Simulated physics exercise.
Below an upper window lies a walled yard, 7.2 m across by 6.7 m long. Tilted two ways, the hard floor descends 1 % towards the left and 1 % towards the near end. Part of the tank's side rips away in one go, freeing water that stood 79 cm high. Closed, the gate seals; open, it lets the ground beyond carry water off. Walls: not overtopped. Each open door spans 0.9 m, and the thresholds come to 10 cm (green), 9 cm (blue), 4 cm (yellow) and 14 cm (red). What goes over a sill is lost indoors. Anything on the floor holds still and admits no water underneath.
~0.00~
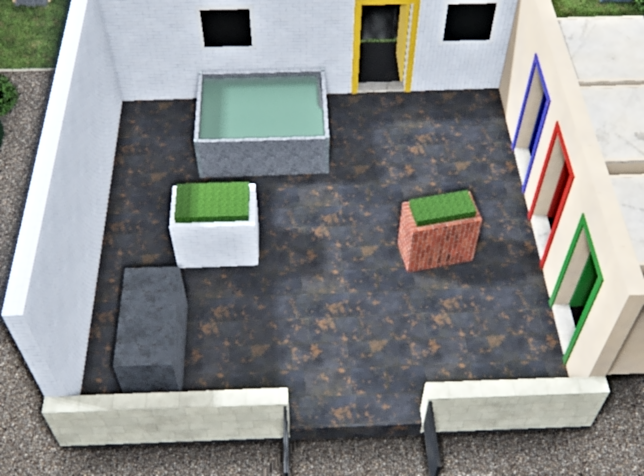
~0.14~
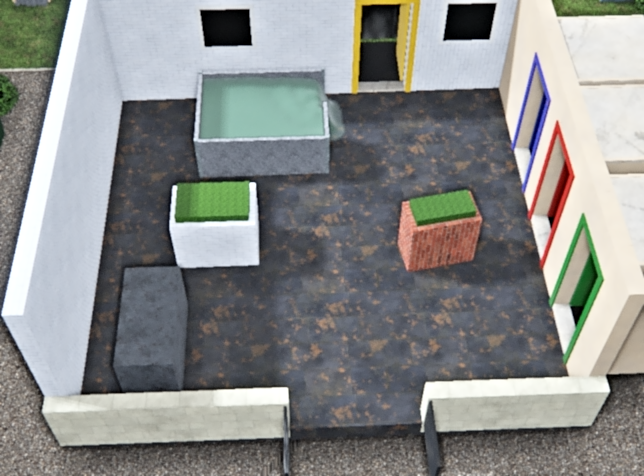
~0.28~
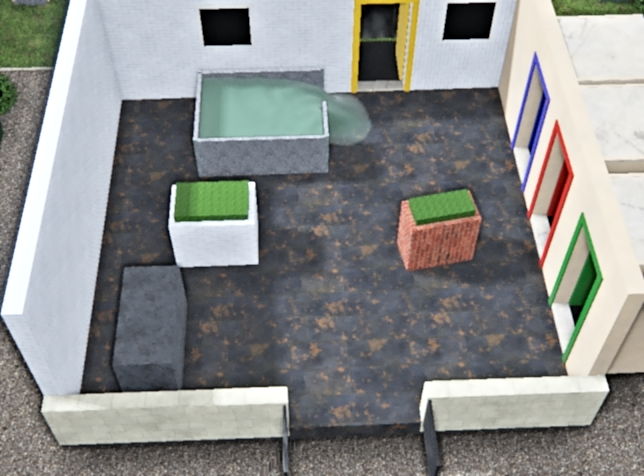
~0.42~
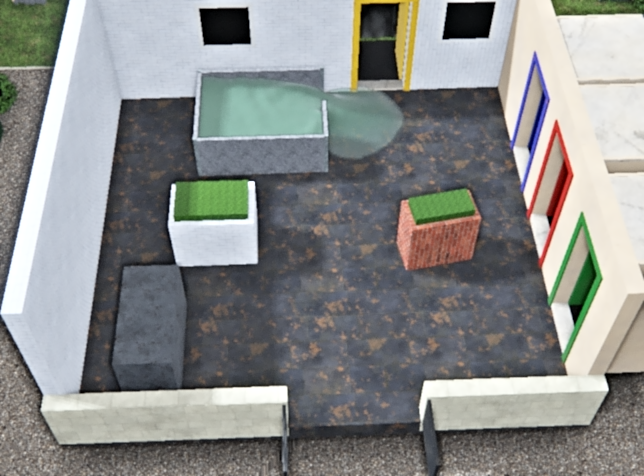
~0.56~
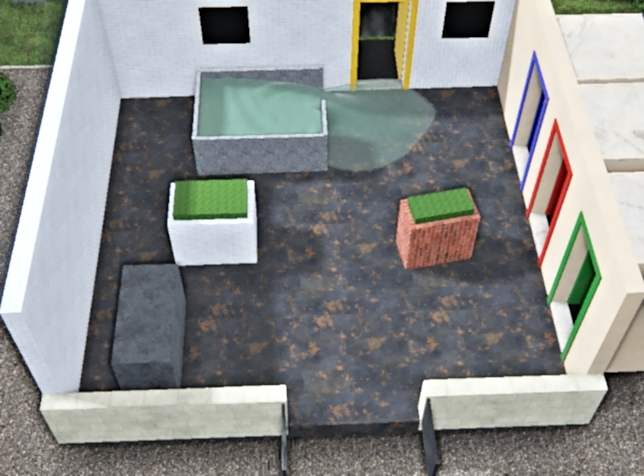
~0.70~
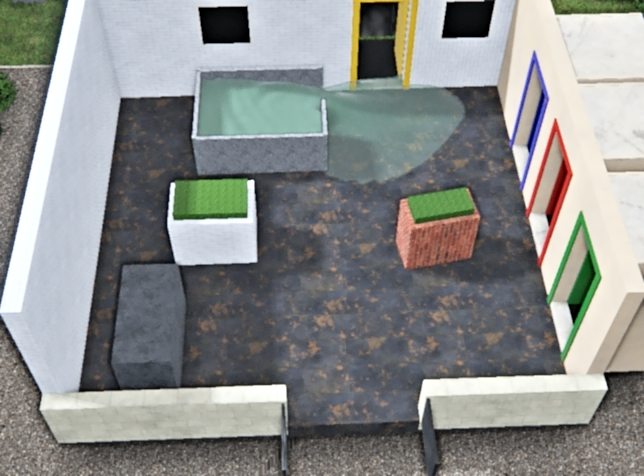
The clip shows a walled yard with a grey tank of greenish water near the back wall; water pours from the tank's right side and spreads rightward across the dark floor in a widening sheet, passing before the yellow-framed doorway.
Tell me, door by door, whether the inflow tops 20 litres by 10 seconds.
At the green door it falls short; at the blue door it tops it; at the yellow door it tops it; at the red door it falls short.
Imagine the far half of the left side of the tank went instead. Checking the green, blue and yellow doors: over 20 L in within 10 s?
Compared with the limit, green is lower, blue is lower and yellow is lower.
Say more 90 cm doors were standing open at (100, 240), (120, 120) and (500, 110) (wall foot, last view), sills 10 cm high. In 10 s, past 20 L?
In that order: Short of it, short of it, beyond it.
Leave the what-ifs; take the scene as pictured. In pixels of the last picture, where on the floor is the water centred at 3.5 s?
Close to (350, 153) in the last picture.
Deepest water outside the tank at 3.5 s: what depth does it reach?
It gets to some 27 cm.
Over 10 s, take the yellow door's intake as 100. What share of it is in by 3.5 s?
Some 70 in a hundred.
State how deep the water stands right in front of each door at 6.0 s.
Green 9 cm, blue 11 cm, yellow 8 cm, red 7 cm.
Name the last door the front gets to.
That would be the green door, last of all.
After 1.4 s water covers 20 % of the floor and is deepest (44 cm) near (490, 91); green door not reached, blue door 12 cm at the sill, 0 L in, yellow door 18 cm at the sill, 55 L in, red door not reached.
After 2.2 s water covers 25 % of the floor and is deepest (42 cm) near (493, 104); green door not reached, blue door 21 cm at the sill, 22 L in, yellow door 15 cm at the sill, 122 L in, red door 7 cm at the sill, 0 L in.
After 3.5 s water covers 35 % of the floor and is deepest (27 cm) near (454, 99); green door 6 cm at the sill, 0 L in, blue door 14 cm at the sill, 60 L in, yellow door 12 cm at the sill, 185 L in, red door 11 cm at the sill, 0 L in.
After 6.0 s water covers 60 % of the floor and is deepest (24 cm) near (537, 400); green door 9 cm at the sill, 0 L in, blue door 11 cm at the sill, 79 L in, yellow door 8 cm at the sill, 245 L in, red door 7 cm at the sill, 0 L in.
After 10.0 s water covers 90 % of the floor and is deepest (13 cm) near (75, 419); green door 7 cm at the sill, 4 L in, blue door 6 cm at the sill, 82 L in, yellow door 6 cm at the sill, 272 L in, red door 4 cm at the sill, 0 L in.
